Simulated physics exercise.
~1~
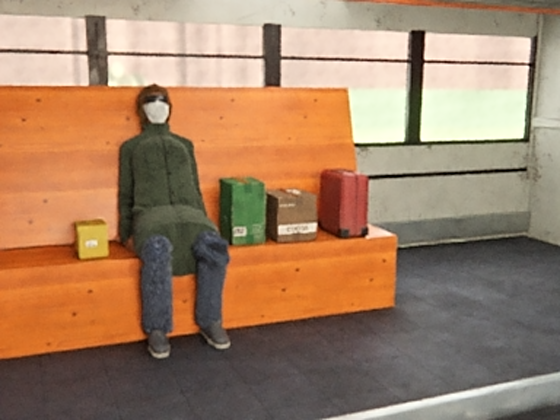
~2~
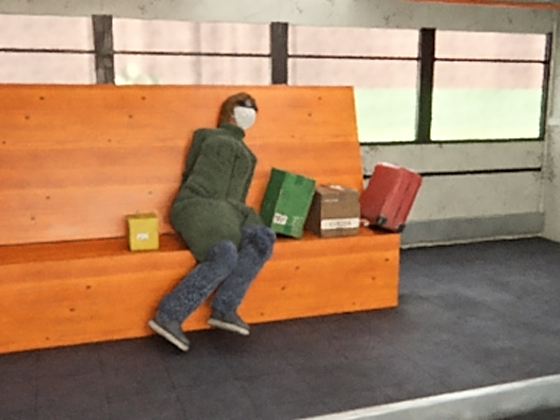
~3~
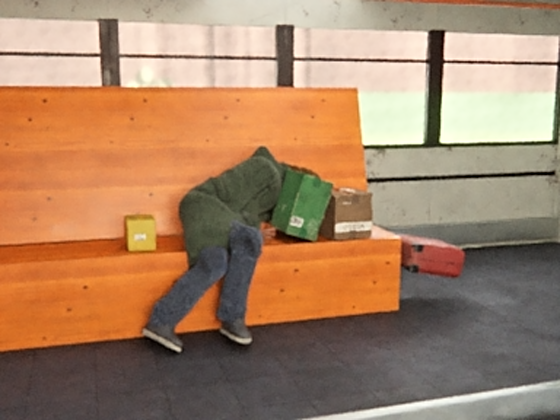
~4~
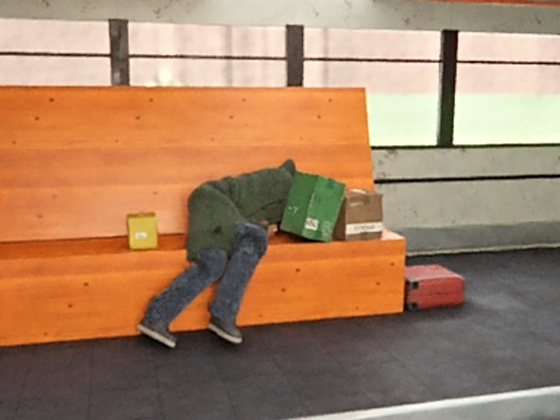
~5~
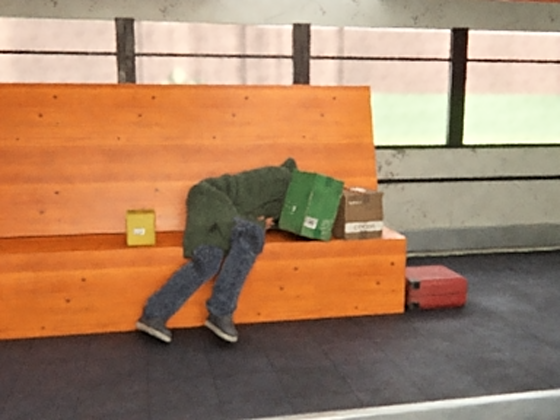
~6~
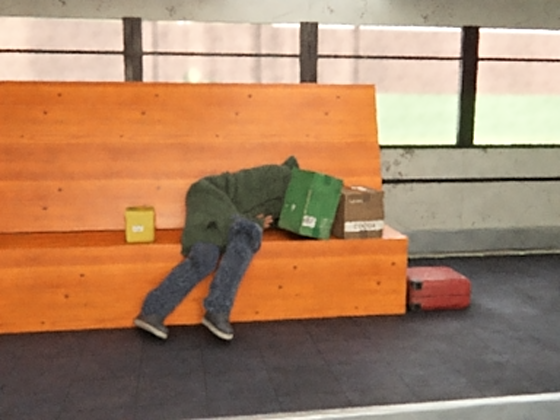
Inside a rail car, seen from across the floor with the view drifting slightly sideways, a masked sleeper in a dark green coat and jeans sits on a long orange bench beneath windows. A small yellow tub rests to the left, with a green pack, a brown holdall and a red case to the right. Everything shifts right as the sleeper tips that way and the green pack and red case lean. The sleeper folds over sideways against the green pack while the red case topples off the bench end. It ends lying on the floor, the sleeper still slumped on the seat, the other items still on the bench.
